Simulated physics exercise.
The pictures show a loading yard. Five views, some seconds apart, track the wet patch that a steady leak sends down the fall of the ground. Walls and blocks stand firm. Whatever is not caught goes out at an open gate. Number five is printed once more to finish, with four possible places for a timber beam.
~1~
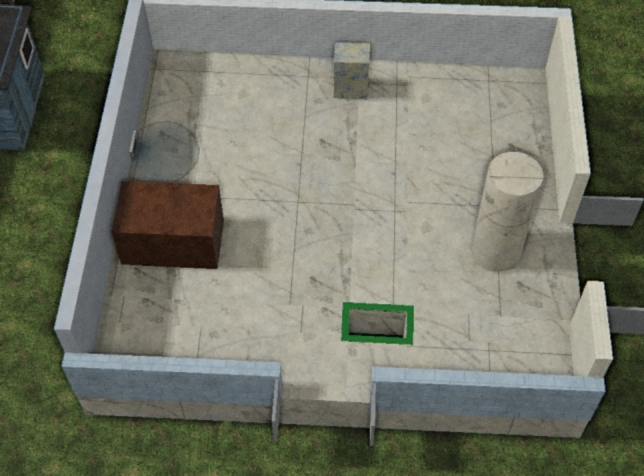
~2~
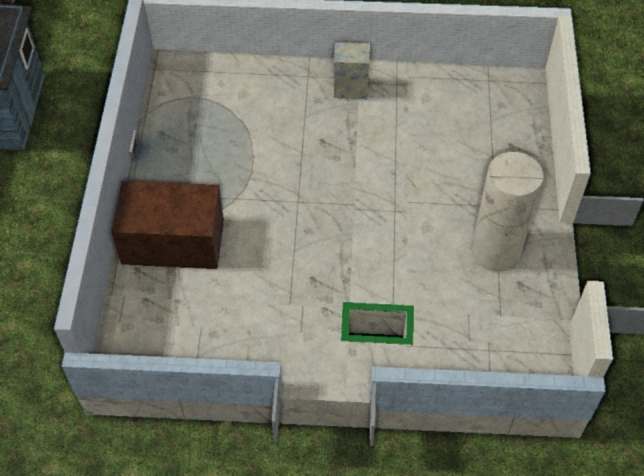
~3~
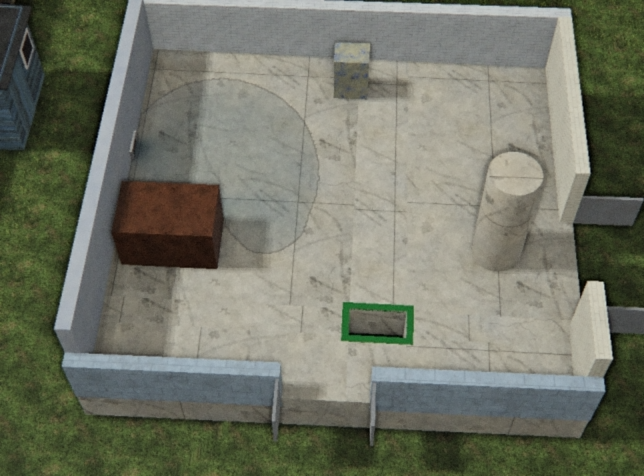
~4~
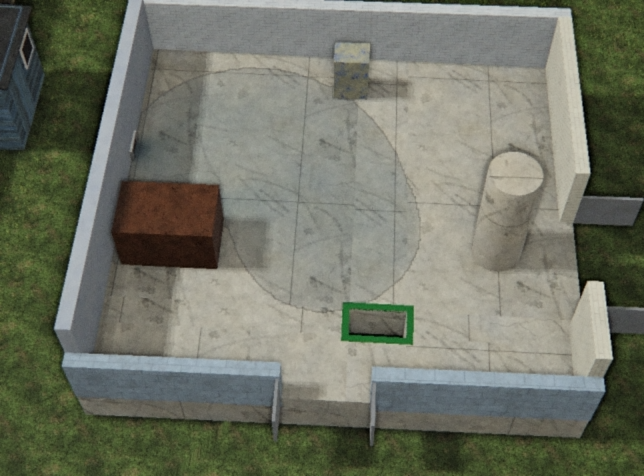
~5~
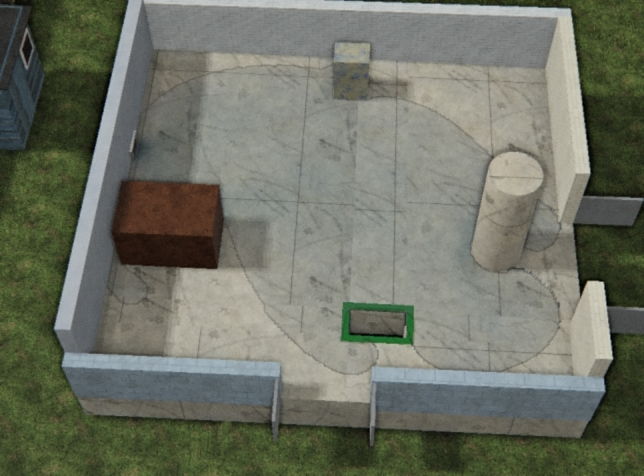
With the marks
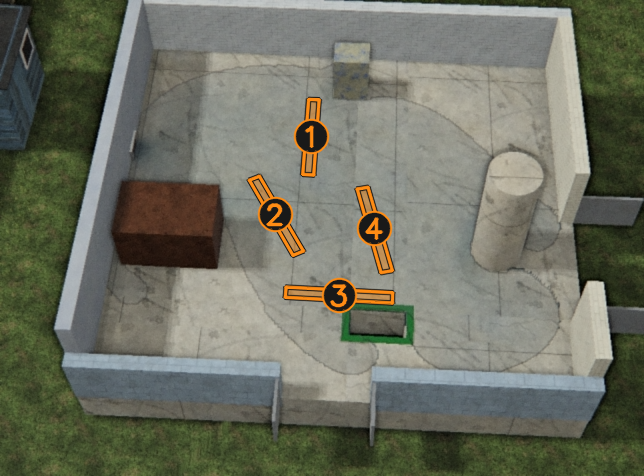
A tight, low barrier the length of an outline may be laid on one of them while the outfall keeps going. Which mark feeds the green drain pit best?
It is 4.
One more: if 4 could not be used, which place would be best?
1.
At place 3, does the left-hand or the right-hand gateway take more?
The right gate.
In orange, 1 from (308, 174) to (313, 99); 2 from (254, 178) to (298, 253); 3 from (285, 292) to (392, 297); 4 from (362, 188) to (386, 271).
With 1, about 27 % of the stream goes into the green drain pit, about 72 % out by the gates.
With 2, about 13 % of the stream goes into the green drain pit, about 86 % out by the gates.
With 3, about 9 % of the stream goes into the green drain pit, about 91 % out by the gates.
With 4, about 38 % of the stream goes into the green drain pit, about 60 % out by the gates.
